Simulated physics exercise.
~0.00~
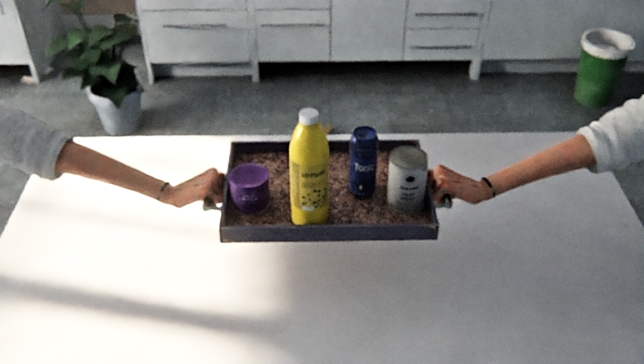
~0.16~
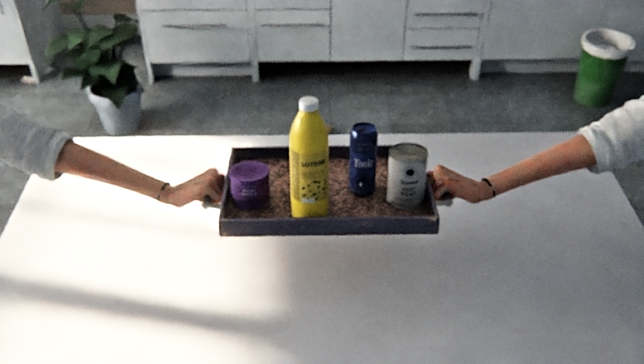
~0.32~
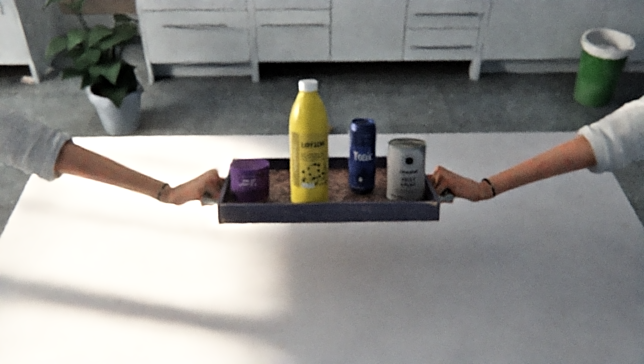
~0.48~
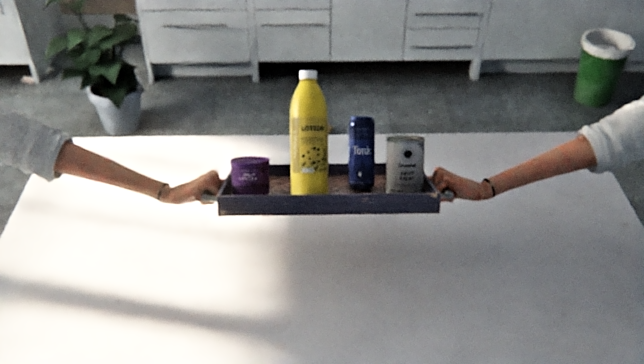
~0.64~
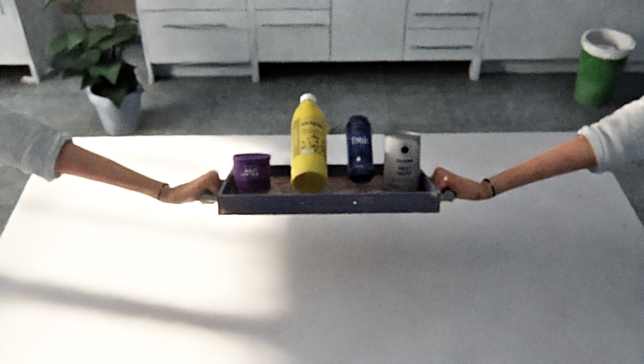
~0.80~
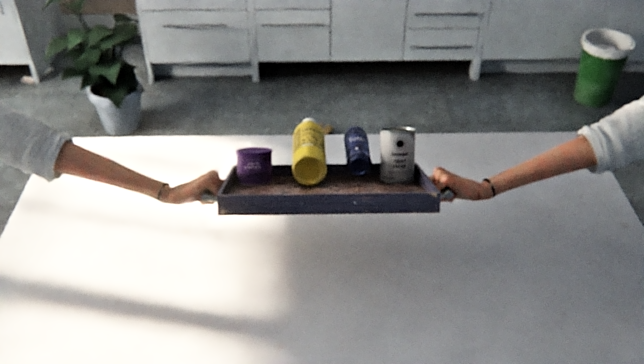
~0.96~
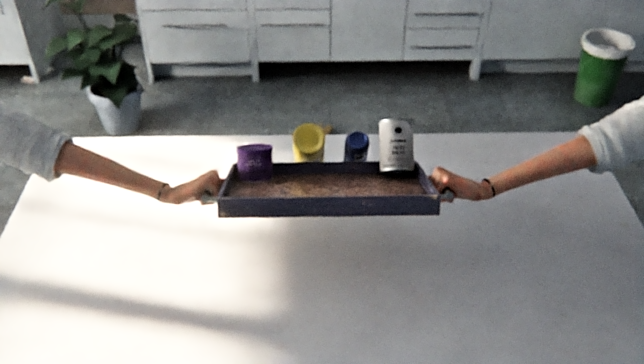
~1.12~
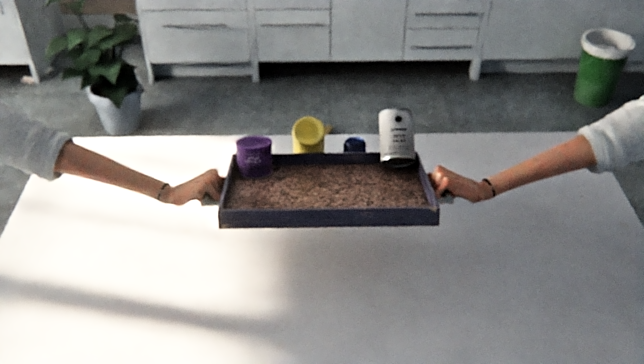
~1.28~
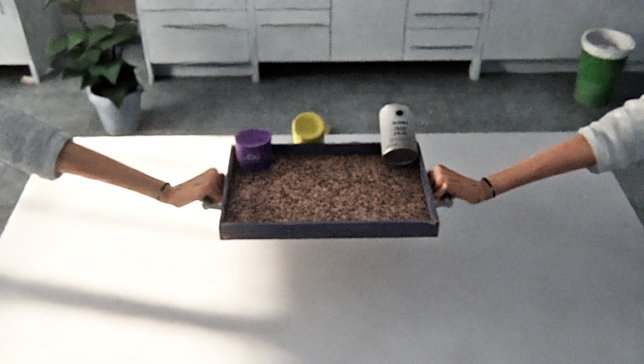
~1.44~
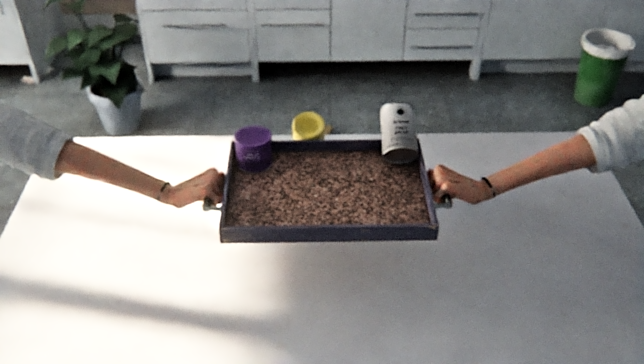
In a room with pale cabinets, a potted plant and a green bin behind a white table, two hands hold a dark, rimmed tray by its ends. A purple tin, a tall yellow bottle, a blue can and a white tin stand on its speckled surface. The far edge dips, and the containers lean away. The yellow bottle and blue can topple backward over the far rim while the two tins slide toward it. As the tray levels, the blue can drops from sight, the white tin lies tipped at the far right corner, the purple tin rests at the far left, and the bottle's yellow base shows beyond the rim.
